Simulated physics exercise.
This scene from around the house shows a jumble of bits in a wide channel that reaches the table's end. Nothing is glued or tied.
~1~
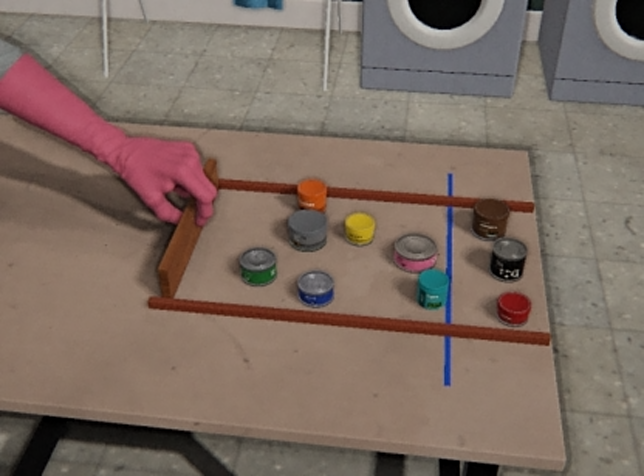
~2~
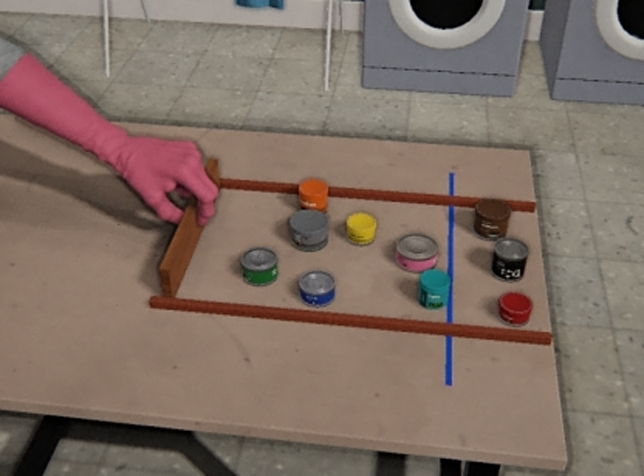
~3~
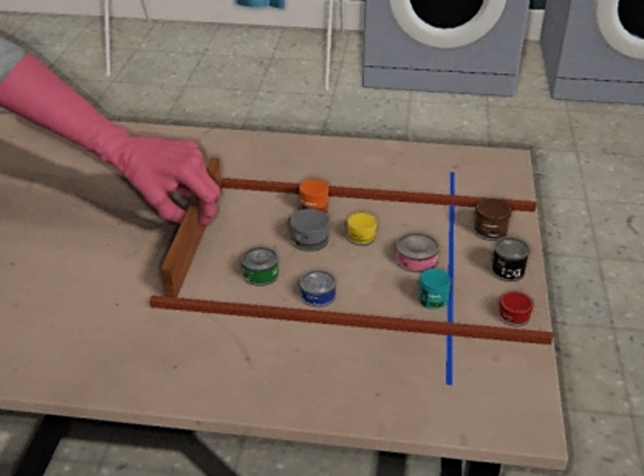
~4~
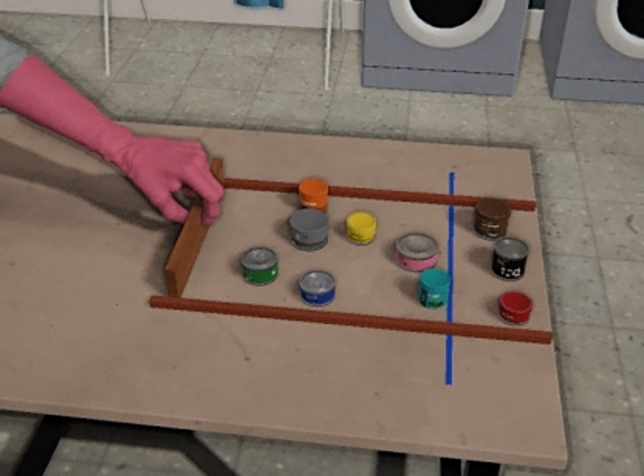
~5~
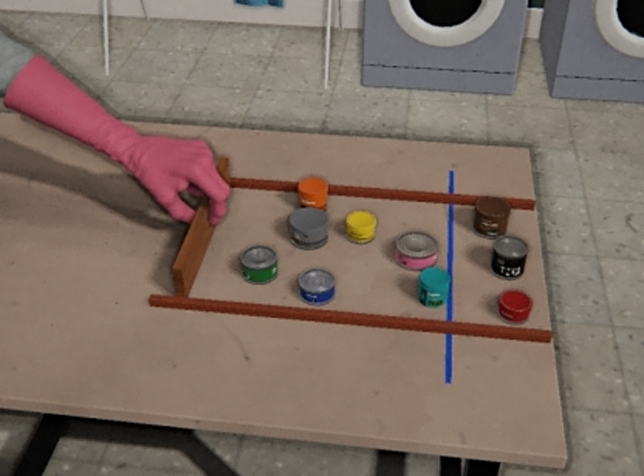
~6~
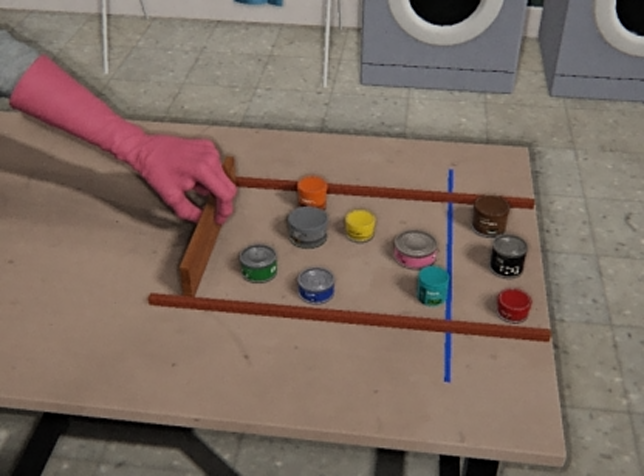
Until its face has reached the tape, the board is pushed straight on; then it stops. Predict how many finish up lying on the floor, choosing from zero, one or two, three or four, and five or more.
My prediction is zero.
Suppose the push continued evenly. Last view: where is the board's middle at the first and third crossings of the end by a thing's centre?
First: Around (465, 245). Next: Around (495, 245).
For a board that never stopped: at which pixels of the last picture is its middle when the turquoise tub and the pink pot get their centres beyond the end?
Around (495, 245), then around (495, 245).
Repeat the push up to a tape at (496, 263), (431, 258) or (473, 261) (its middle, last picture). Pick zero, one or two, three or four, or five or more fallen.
Lab note - tapes per position, in order: Just one or two; none at all; one or two.
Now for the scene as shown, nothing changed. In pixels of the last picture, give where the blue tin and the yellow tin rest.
The blue tin comes to rest at (467, 309), and the yellow tin comes to rest at (465, 224).
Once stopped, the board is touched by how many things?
It ends up touching 5.
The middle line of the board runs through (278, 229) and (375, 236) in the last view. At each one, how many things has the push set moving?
Tally at point one: 1; at point two: 6.
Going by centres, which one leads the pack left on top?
Result: The black tin.
Early on, none off yet; red tin at rest near (514, 306); black tin at rest near (508, 256); brown tin at rest near (490, 216).
Finally, the number that fall off is zero.
